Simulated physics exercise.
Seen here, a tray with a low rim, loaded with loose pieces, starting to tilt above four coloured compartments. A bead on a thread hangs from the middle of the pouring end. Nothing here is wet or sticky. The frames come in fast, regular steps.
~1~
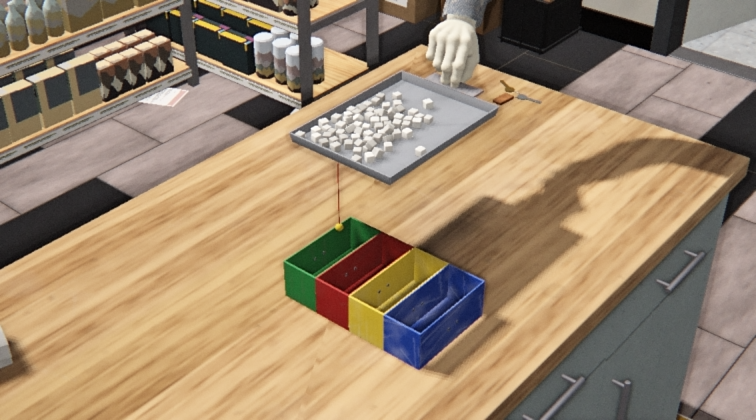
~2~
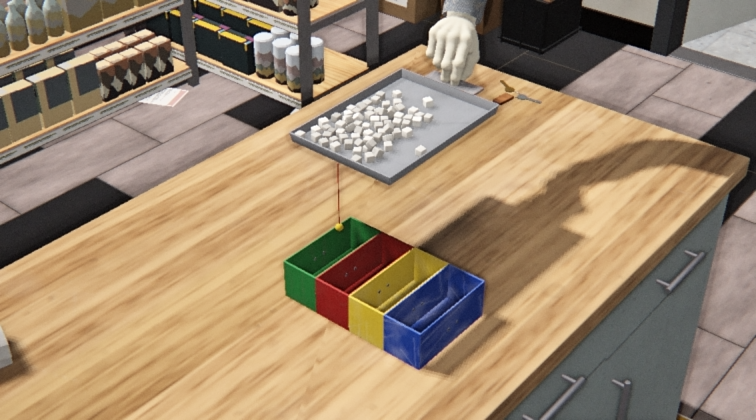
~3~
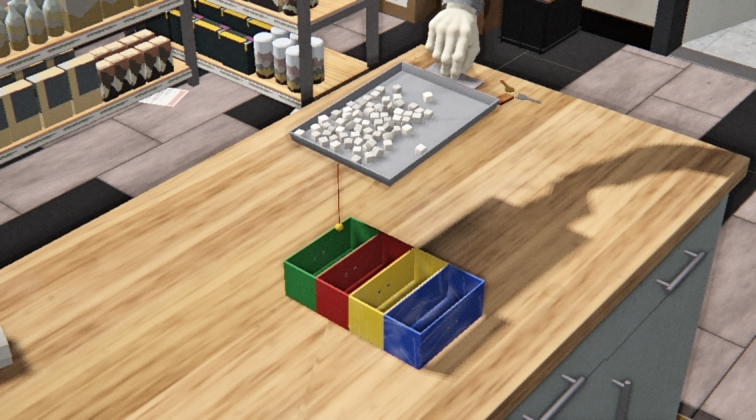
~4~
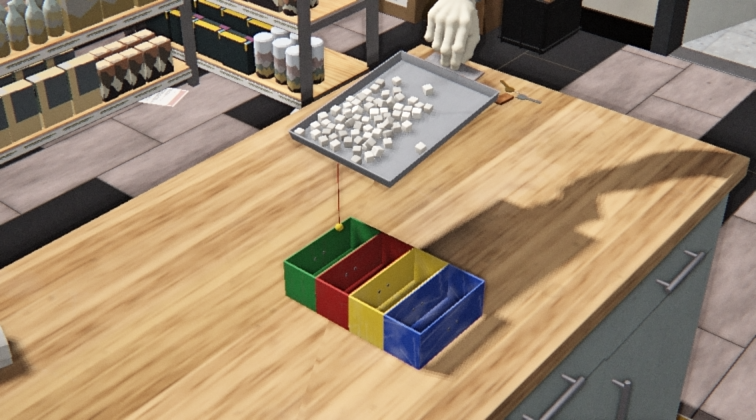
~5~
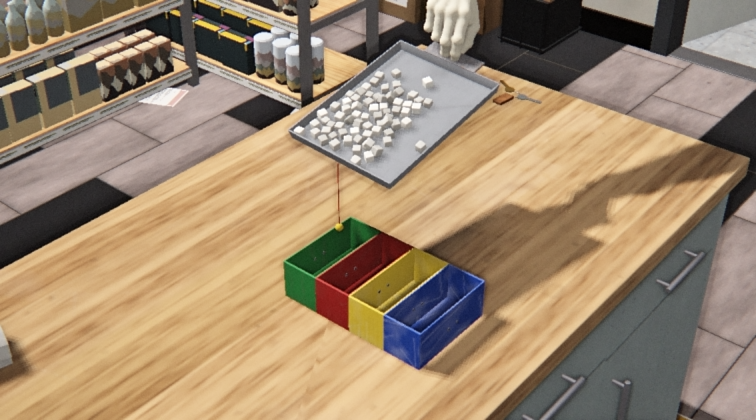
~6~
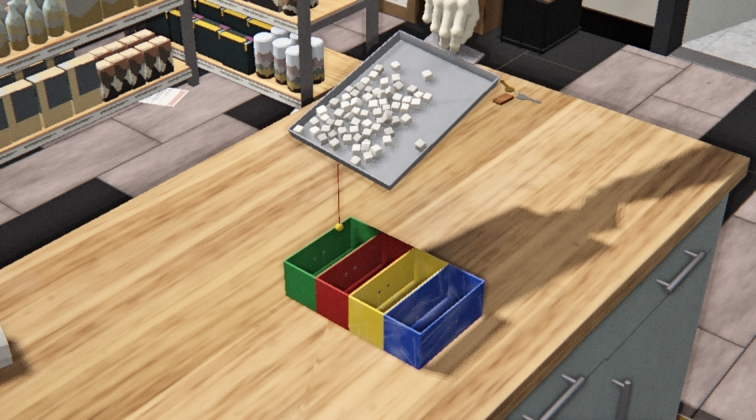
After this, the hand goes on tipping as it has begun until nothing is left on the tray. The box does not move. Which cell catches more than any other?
It favours the red compartment.
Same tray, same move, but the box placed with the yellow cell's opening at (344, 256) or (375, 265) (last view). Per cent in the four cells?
In turn 80 and 80 in a hundred.
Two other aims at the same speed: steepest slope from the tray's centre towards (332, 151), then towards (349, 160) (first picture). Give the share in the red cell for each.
In turn 0 and 20 in a hundred.
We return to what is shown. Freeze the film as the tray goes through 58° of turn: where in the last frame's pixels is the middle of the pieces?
At about (361, 139).
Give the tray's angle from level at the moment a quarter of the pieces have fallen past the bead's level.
At some 115 degrees.
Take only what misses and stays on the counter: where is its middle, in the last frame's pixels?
Close to (268, 330).
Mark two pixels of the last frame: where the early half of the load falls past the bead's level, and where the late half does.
First near (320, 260), later near (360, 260).
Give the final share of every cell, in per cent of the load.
Green cell near 20; red cell near 40; yellow cell near 10; blue cell near 0.
Soon, tray tipped steeply; all on the tray.
A while on, tray tipped right over; all on the tray.
Towards the end, tray tipped past a quarter turn; about a third in the red cell; about a quarter in the green cell; a small part in the yellow cell; a stray few in the blue cell; about a quarter falling or outside the box.
Finally, tray tipped past a quarter turn; about a third in the red cell; about a quarter in the green cell; a small part in the yellow cell; a stray few in the blue cell; about a quarter outside the box.
